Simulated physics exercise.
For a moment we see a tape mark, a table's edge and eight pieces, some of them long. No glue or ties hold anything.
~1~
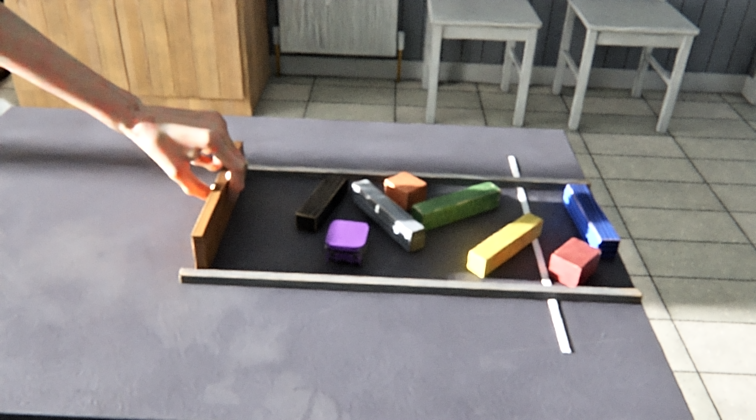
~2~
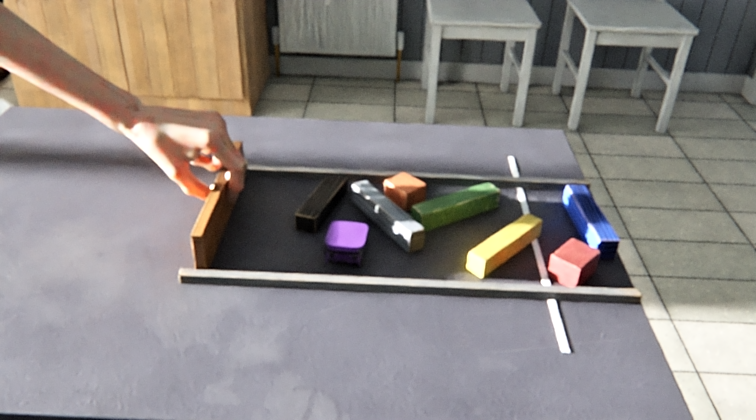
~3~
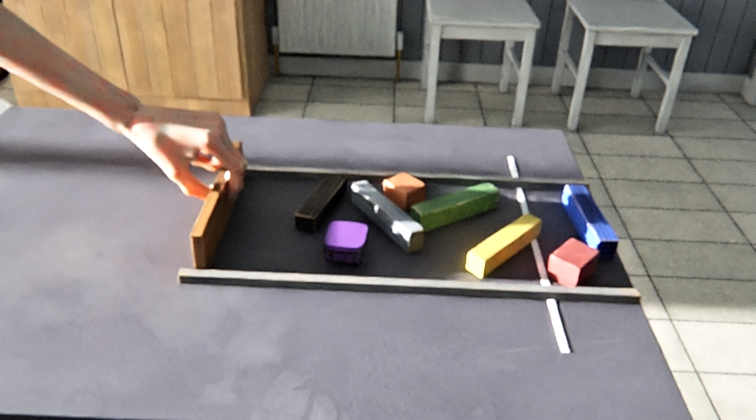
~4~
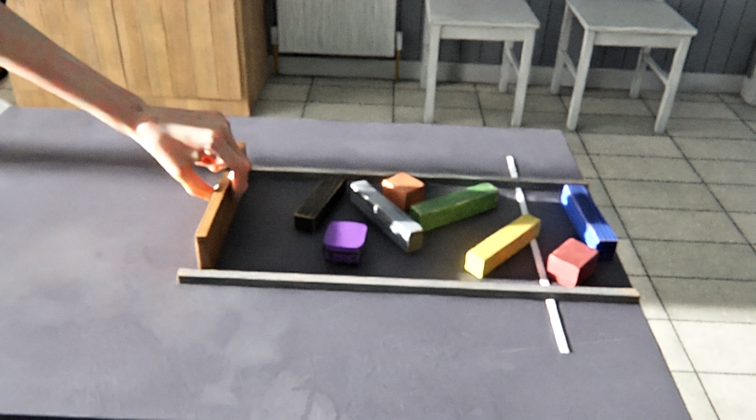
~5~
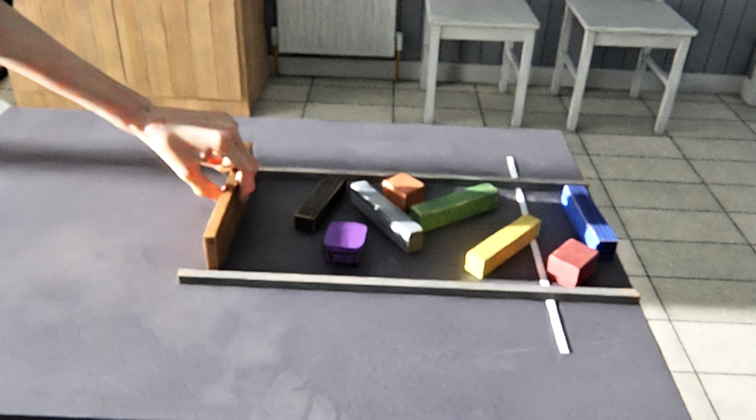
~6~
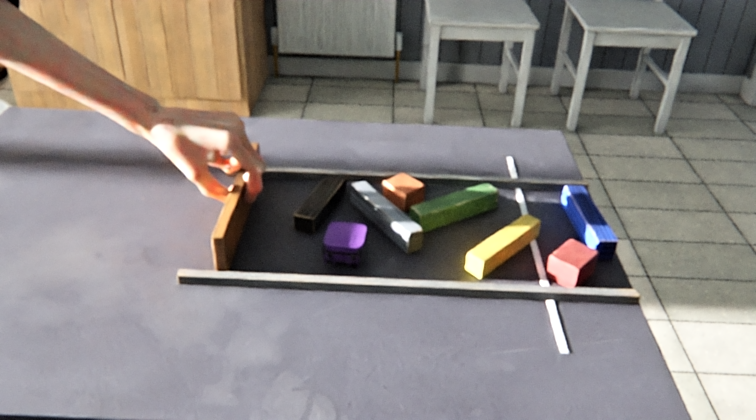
The clip opens on a hand gripping an upright wooden board at the left of a dark, railed strip on a table, with eight coloured blocks and bars scattered beyond it. The hand barely moves at first, then slides the board slightly right, while the pieces stay still.
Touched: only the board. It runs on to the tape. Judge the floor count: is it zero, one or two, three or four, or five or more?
The floor count is one or two.
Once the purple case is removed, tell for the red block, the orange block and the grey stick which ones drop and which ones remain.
The red block stays put; the orange block stays put; the grey stick stays put.
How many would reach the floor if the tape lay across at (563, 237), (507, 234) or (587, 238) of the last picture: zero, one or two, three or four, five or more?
One after another: 3 or 4; not one; more than four.
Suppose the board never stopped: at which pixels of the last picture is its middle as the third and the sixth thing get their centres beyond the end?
I'd put it close to (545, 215) and later close to (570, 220).
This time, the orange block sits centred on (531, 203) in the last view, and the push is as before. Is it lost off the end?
In the end it hangs on.
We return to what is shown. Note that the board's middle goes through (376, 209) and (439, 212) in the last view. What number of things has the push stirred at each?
In order, the tallies are 5 and 6.
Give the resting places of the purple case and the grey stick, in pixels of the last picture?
Close to (558, 252); the other close to (575, 225).
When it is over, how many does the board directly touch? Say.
So the total is 2.
Early on, none off yet; blue stick at rest near (588, 221); red block at rest near (573, 264); yellow bar at rest near (505, 244).
A while later, none off yet; blue stick at rest near (588, 221); red block at rest near (573, 264); yellow bar travelled a little near (522, 249).
Finally, the number that fall off is one or two; lost, red block and blue stick.
